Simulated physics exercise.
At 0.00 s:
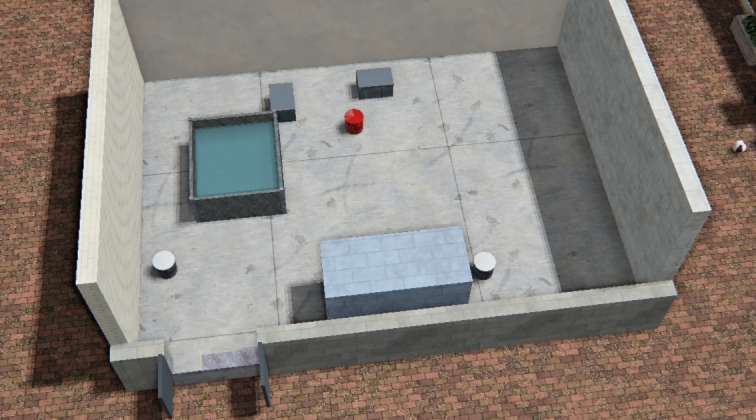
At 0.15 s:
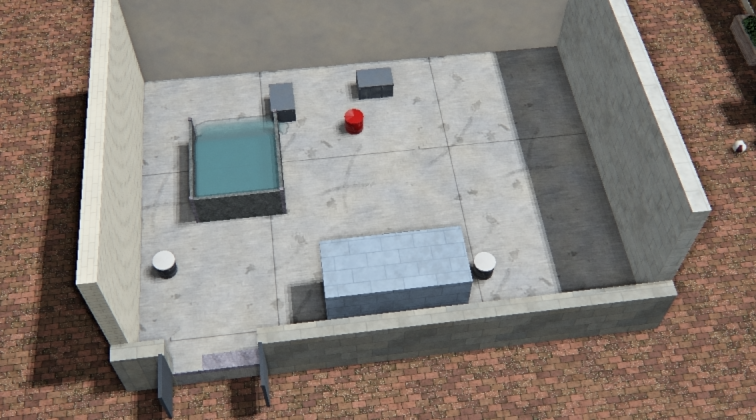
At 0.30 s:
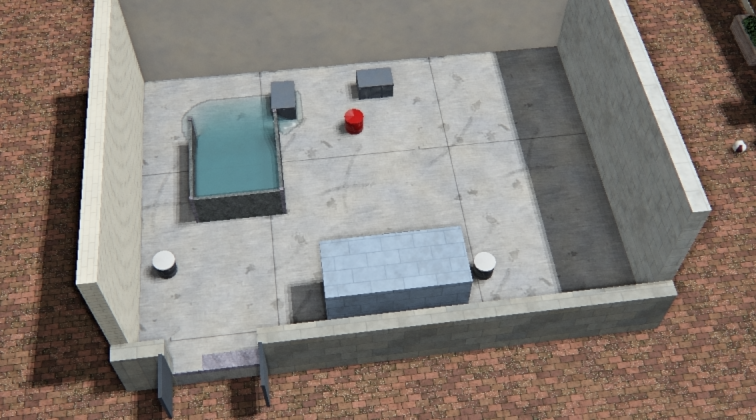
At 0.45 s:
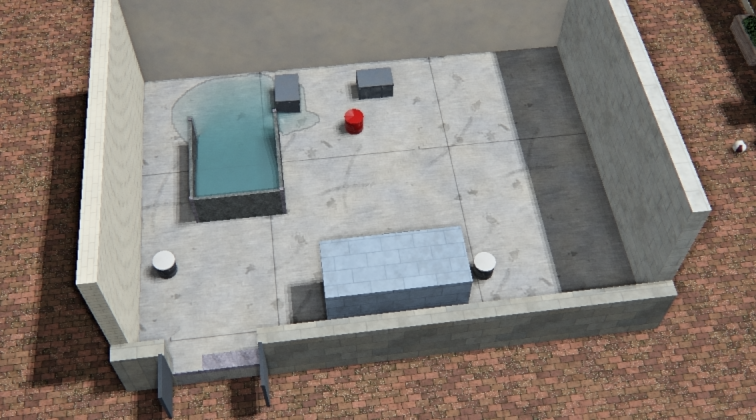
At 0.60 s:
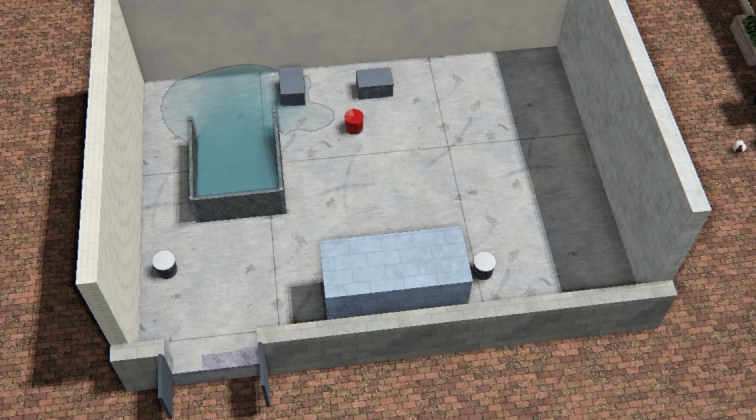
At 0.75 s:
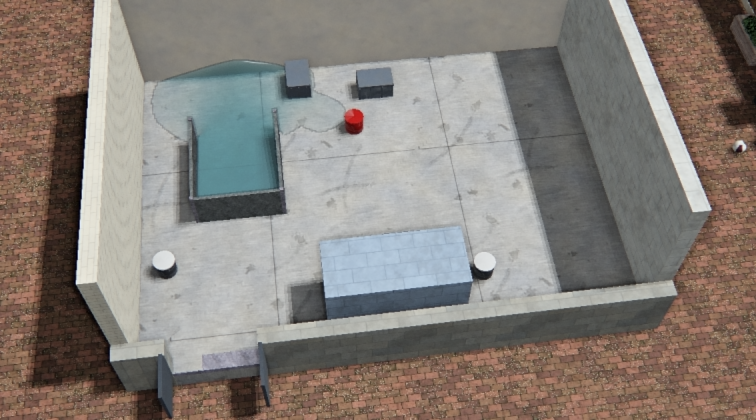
A walled yard held a tank of water, and the tank's far wall gave way; water poured out across the floor behind it, spreading left and right and nudging a grey block slightly.
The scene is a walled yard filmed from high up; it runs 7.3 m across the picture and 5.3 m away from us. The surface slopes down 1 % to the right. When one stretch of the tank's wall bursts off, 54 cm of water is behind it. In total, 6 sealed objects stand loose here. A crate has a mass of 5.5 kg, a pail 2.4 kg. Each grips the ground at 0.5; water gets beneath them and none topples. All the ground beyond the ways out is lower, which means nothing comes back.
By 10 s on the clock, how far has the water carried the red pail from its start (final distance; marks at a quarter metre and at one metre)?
Expect a moderate change in position.
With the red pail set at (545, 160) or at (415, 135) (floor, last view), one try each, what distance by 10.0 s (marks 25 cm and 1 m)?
From the first place it goes well off; from the second it goes well off.
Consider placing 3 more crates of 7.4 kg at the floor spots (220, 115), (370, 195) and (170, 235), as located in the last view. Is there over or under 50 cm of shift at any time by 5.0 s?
Lab note - in order: Above threshold / below threshold / above threshold.
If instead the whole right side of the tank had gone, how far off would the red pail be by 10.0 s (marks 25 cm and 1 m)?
So the red pail winds up far off.
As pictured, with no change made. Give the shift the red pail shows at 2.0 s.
Around 0 cm from the start by that time.
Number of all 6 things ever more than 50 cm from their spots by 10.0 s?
4.
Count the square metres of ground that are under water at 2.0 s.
Somewhere about 9.0 m2, give or take.
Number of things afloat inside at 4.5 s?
The count is 1.
After 2.0 s the red pail is near (354, 116), 0.0 m from its start, aground; 0 of 6 are out; 1 afloat.
After 4.5 s the red pail is near (367, 144), 0.6 m from its start, aground; 0 of 6 are out; 1 afloat.
After 7.0 s the red pail is near (367, 144), 0.6 m from its start, aground; 1 of 6 are out; 1 afloat.
After 10.0 s the red pail is near (367, 144), 0.6 m from its start, aground; 1 of 6 are out; 3 afloat.
